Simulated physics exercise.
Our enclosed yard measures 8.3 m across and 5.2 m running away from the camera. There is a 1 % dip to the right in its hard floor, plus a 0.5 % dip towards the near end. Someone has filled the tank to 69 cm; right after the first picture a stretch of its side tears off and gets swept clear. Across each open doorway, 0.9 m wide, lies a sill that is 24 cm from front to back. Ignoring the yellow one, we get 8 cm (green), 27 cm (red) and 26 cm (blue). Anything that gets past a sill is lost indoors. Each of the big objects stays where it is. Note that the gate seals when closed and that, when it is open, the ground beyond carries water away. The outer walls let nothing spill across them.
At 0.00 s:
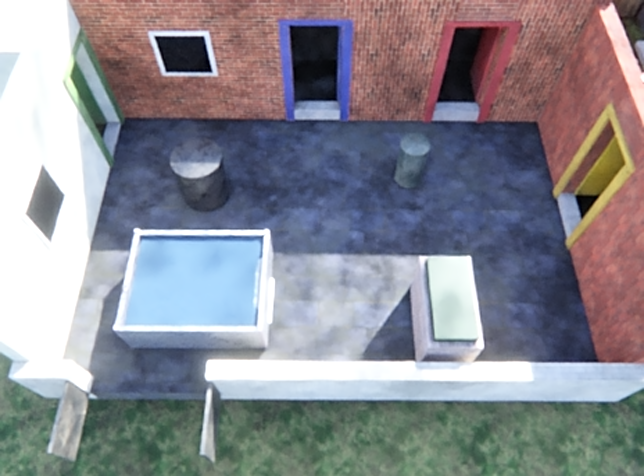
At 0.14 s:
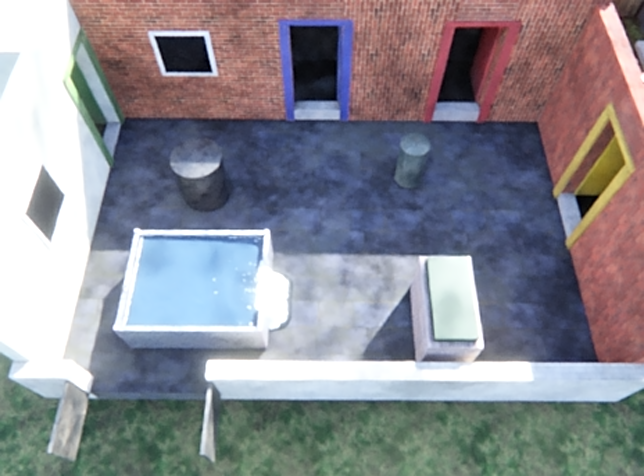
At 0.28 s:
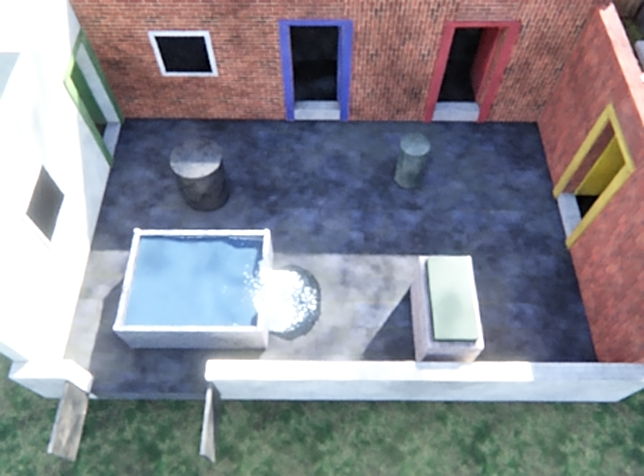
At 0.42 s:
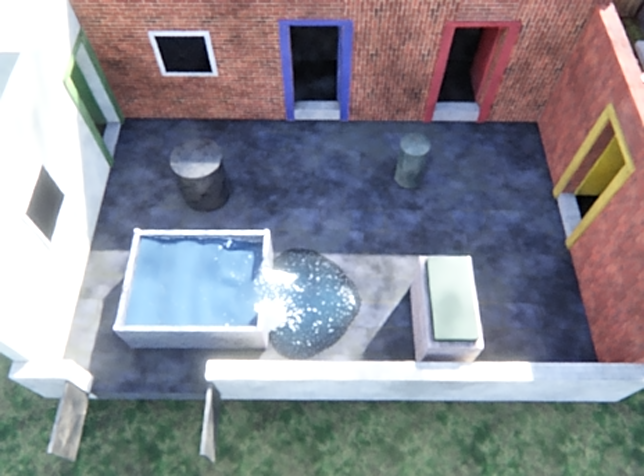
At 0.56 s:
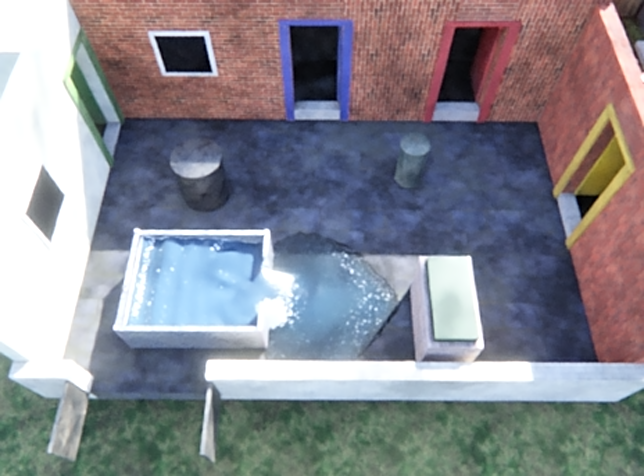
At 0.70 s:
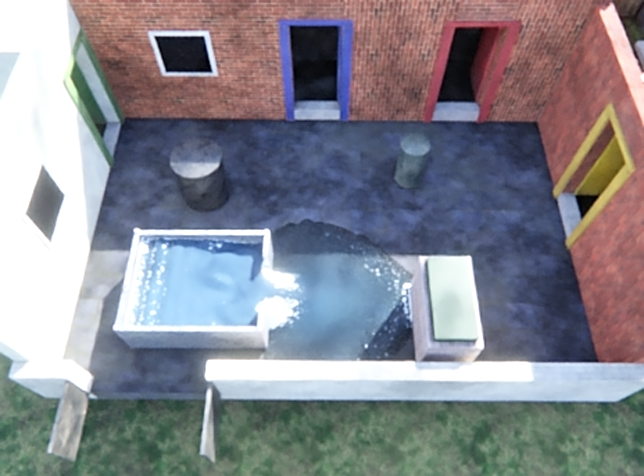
Water bursts through the right side of a white-walled tank in an enclosed yard and spreads rightward across the dark floor in a widening, foam-edged sheet, reaching the pale box while the level in the tank drops slightly.
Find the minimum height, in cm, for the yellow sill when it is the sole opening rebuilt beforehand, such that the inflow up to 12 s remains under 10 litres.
The minimum height is about 10.5 cm.
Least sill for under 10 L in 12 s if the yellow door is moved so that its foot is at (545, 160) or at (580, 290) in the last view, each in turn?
Minimums: Roughly 13.5 cm and 9.0 cm.
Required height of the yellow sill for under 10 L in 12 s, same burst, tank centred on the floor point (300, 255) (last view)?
Some 22 cm.
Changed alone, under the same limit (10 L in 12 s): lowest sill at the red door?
At the red door it takes roughly 7.0 centimetres.
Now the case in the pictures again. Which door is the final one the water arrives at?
Door: Green.
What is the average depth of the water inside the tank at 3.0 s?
Close to 32 cm deep on average.
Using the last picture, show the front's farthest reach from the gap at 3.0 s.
Lab note: Front tip approx. at (539, 127).
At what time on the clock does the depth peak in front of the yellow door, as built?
Some 3.0 s, more or less.
After 1.4 s water covers 25 % of the floor, deepest (42 cm) near (402, 379); it has not reached the yellow door.
After 3.0 s water covers 45 % of the floor, deepest (24 cm) near (397, 312); 14 cm at the yellow door, 0 litres in over its 18 cm sill.
After 12.0 s water covers 95 % of the floor, deepest (14 cm) near (591, 380); 7 cm at the yellow door, 0 litres in over its 18 cm sill.
At the yellow door as built, the water arrived by 2.0 s and peaked near 14 cm at 3.0 s.
With a sill of 8.5 cm, 28 litres would have come in within the 12 s; with 11.5 cm, 5 litres. So under 10 litres takes about 10.5 cm.
